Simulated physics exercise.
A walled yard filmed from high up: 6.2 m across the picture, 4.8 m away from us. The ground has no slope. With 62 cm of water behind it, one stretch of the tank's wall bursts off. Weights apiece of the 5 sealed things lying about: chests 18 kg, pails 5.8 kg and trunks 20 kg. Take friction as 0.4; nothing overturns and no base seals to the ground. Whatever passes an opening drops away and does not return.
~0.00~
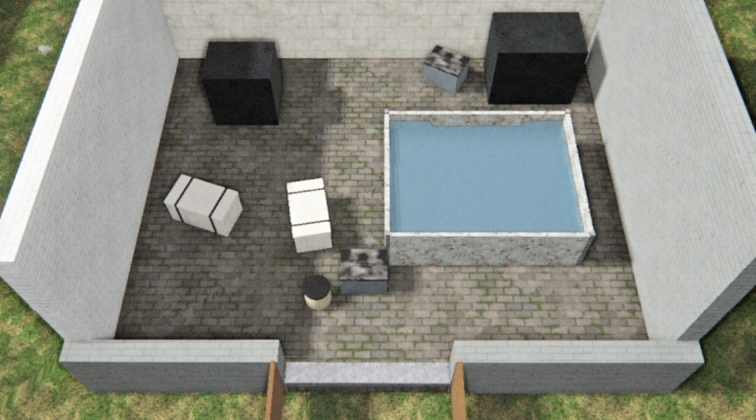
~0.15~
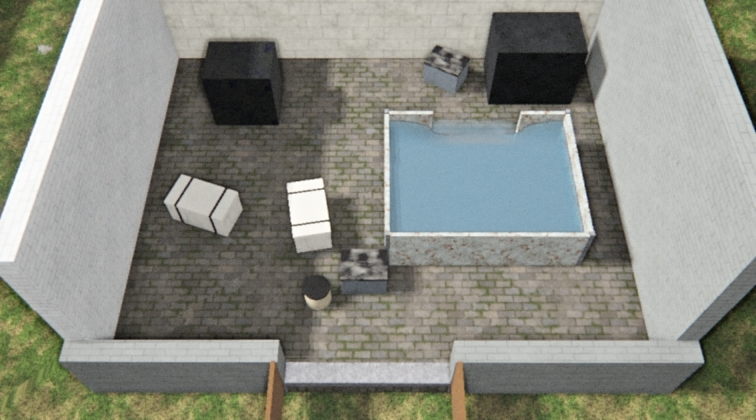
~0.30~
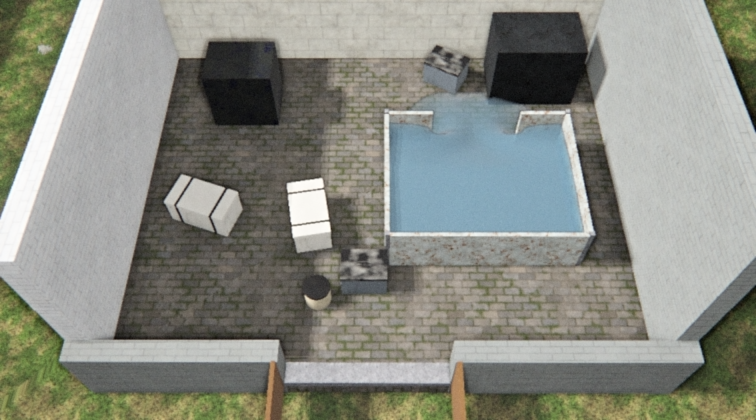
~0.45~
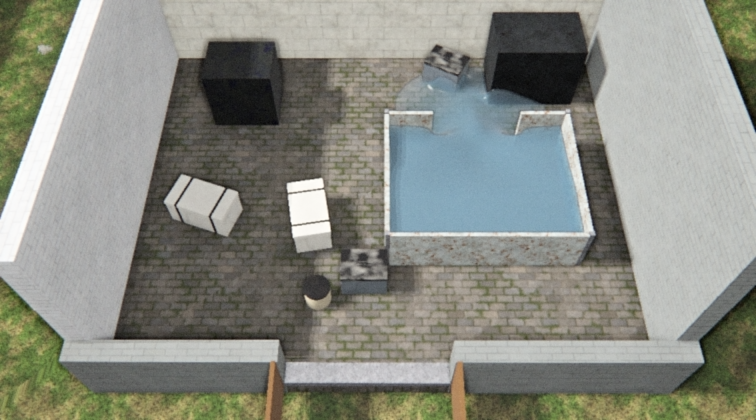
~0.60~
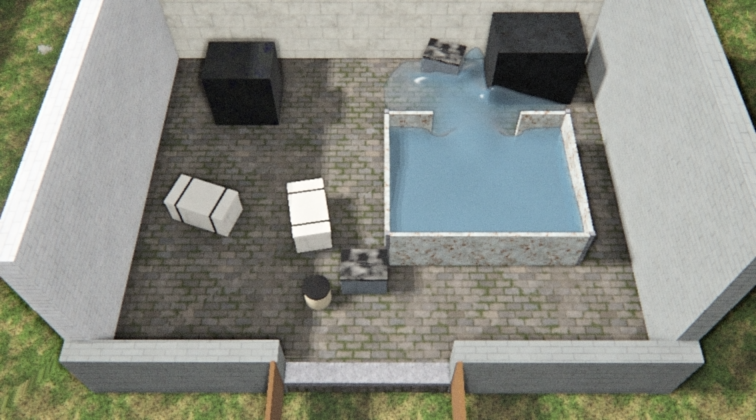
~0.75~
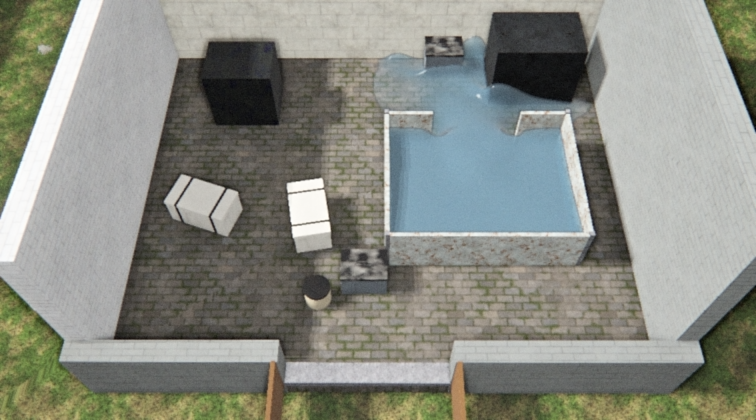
Water pouring through a gap in the tank's back wall, spreading over the paving and pushing a grey chest backward.
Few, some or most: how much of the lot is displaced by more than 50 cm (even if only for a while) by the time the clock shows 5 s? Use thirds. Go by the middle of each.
That comes to one to two thirds.
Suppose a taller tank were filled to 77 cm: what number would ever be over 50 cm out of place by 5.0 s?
Then 2.
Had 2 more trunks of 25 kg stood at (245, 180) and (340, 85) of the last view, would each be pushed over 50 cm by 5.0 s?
In that order: Past it, over.
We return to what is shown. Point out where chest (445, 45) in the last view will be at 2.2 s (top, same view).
Near (296, 59).
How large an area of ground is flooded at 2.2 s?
Roughly 13 m2.
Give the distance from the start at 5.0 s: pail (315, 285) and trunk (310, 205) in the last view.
In turn: 0 cm, 10 cm.
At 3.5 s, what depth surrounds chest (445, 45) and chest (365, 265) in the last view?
Roughly 25 and 0 cm.
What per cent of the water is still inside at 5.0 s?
Some 100 per cent remains.
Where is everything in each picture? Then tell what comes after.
The first picture shows a chest at (447, 60) rests on the ground; a chest at (364, 264) rests on the ground; 4.0 m2 under water; 0 of 5 have shifted.
The second picture shows a chest at (447, 60) rests on the ground; a chest at (364, 264) rests on the ground; 4.7 m2 under water; 0 of 5 have shifted.
The third picture shows a chest at (447, 60) rests on the ground; a chest at (364, 264) rests on the ground; water covers 5.5 m2; 0 of 5 have shifted.
The fourth picture shows a chest at (447, 59), on the bottom; a chest at (364, 264), on the bottom; 6.1 m2 under water; 0 of 5 have shifted.
The fifth picture shows a chest at (445, 51) rests on the ground, 18 cm from its start; a chest at (364, 264), on the bottom; water covers 6.6 m2; 1 of 5 have shifted.
The sixth picture shows a chest at (444, 45) rests on the ground, 25 cm from its start; a chest at (364, 264), on the bottom; 7.1 m2 under water; 1 of 5 have shifted.
After 1.1 s 0 of 5 are over 50 cm from their spots; 1 afloat.
After 2.2 s 1 of 5 are over 50 cm from their spots; 1 afloat.
After 3.5 s 1 of 5 are over 50 cm from their spots; 1 afloat.
After 5.0 s 2 of 5 are over 50 cm from their spots, and 2 have been at some point; 1 afloat.
